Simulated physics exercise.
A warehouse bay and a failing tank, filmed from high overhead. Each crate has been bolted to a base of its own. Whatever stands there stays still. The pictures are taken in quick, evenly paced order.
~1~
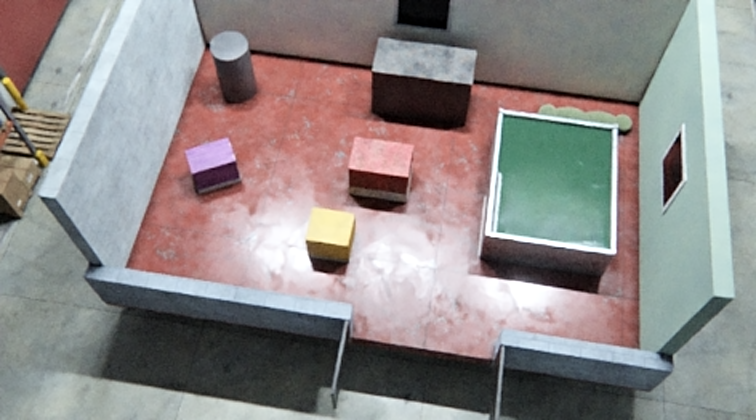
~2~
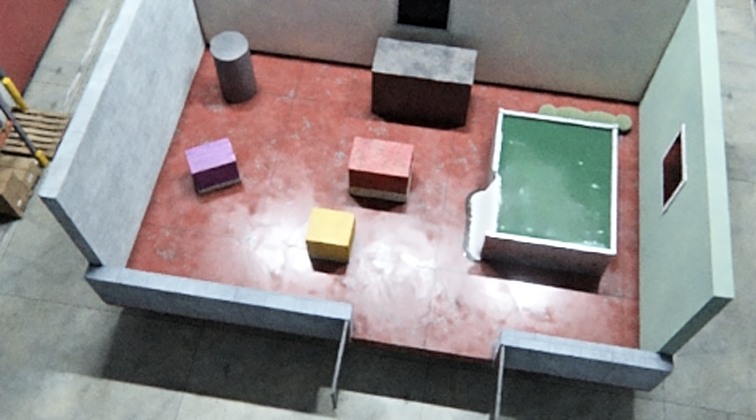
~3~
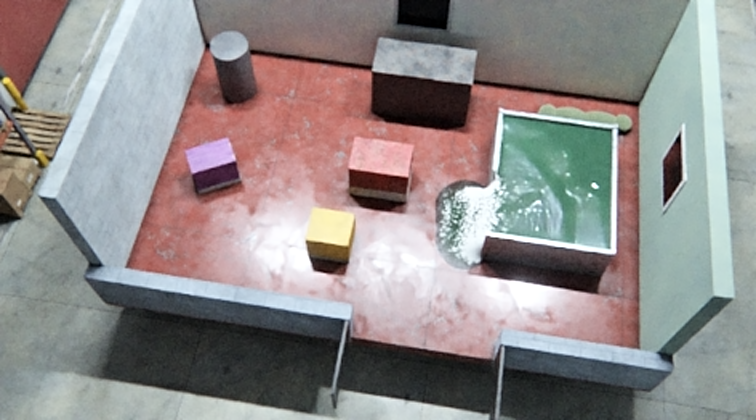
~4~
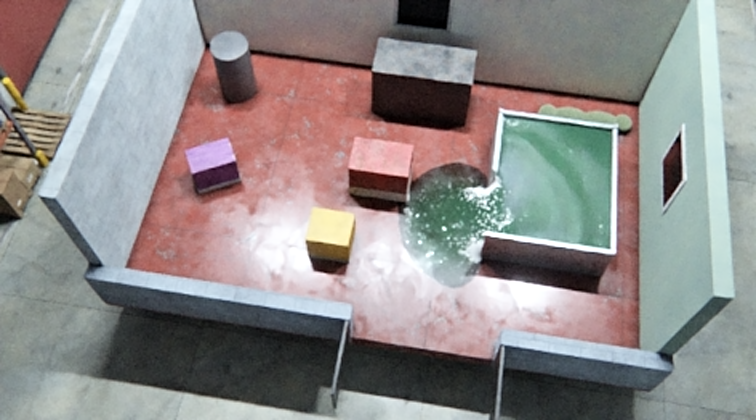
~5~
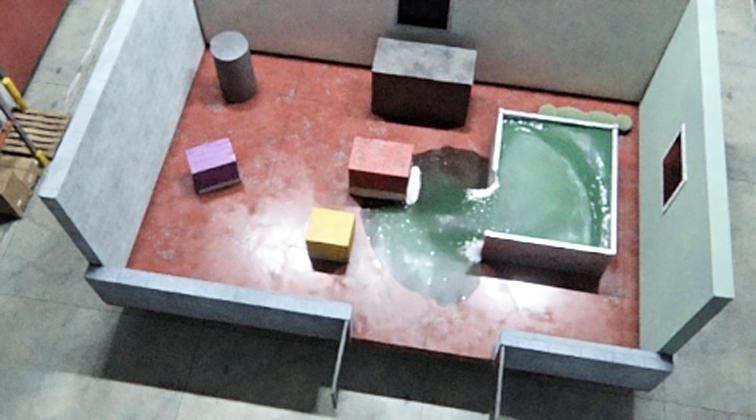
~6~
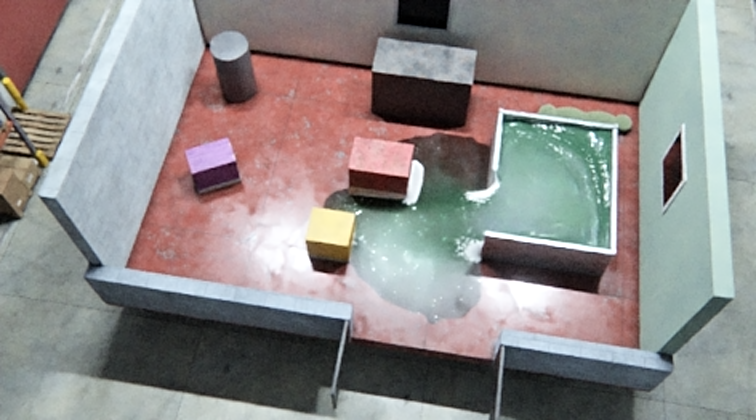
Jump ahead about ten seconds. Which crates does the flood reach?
The purple crate is reached; the red crate is reached; the yellow crate is reached.
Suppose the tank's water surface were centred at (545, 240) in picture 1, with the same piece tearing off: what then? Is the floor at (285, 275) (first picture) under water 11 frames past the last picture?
Answer for that point: Inundated.
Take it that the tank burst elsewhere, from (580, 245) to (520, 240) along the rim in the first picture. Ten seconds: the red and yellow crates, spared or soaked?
Taking them in turn, the red crate is missed and the yellow crate is overtopped.
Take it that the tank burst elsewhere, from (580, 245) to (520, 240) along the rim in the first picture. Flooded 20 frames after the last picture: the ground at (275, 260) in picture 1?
I reckon it ends up drenched.
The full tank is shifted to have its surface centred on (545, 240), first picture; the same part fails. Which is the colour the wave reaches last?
Answer: The one in purple.
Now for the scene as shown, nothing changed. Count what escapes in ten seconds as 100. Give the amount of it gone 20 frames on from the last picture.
Note - share reached: 35 %.
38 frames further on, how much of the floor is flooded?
Roughly 80 percent.
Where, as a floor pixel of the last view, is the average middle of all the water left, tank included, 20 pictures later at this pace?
Around pixel (404, 202) of the last picture.
A moment on, water covers 30 % of the floor; the purple crate water round its plinth, the red crate water round its plinth, the yellow crate water round its plinth.
Next, water covers 50 % of the floor; the purple crate water round its plinth, the red crate water round its plinth, the yellow crate water round its plinth.
Then, water covers 65 % of the floor; the purple crate water round its plinth, the red crate water round its plinth, the yellow crate water round its plinth.
Later, water covers 80 % of the floor; the purple crate water round its plinth, the red crate water round its plinth, the yellow crate water round its plinth.
In the end, water covers 85 % of the floor; the purple crate was topped, the red crate was topped, the yellow crate was topped.
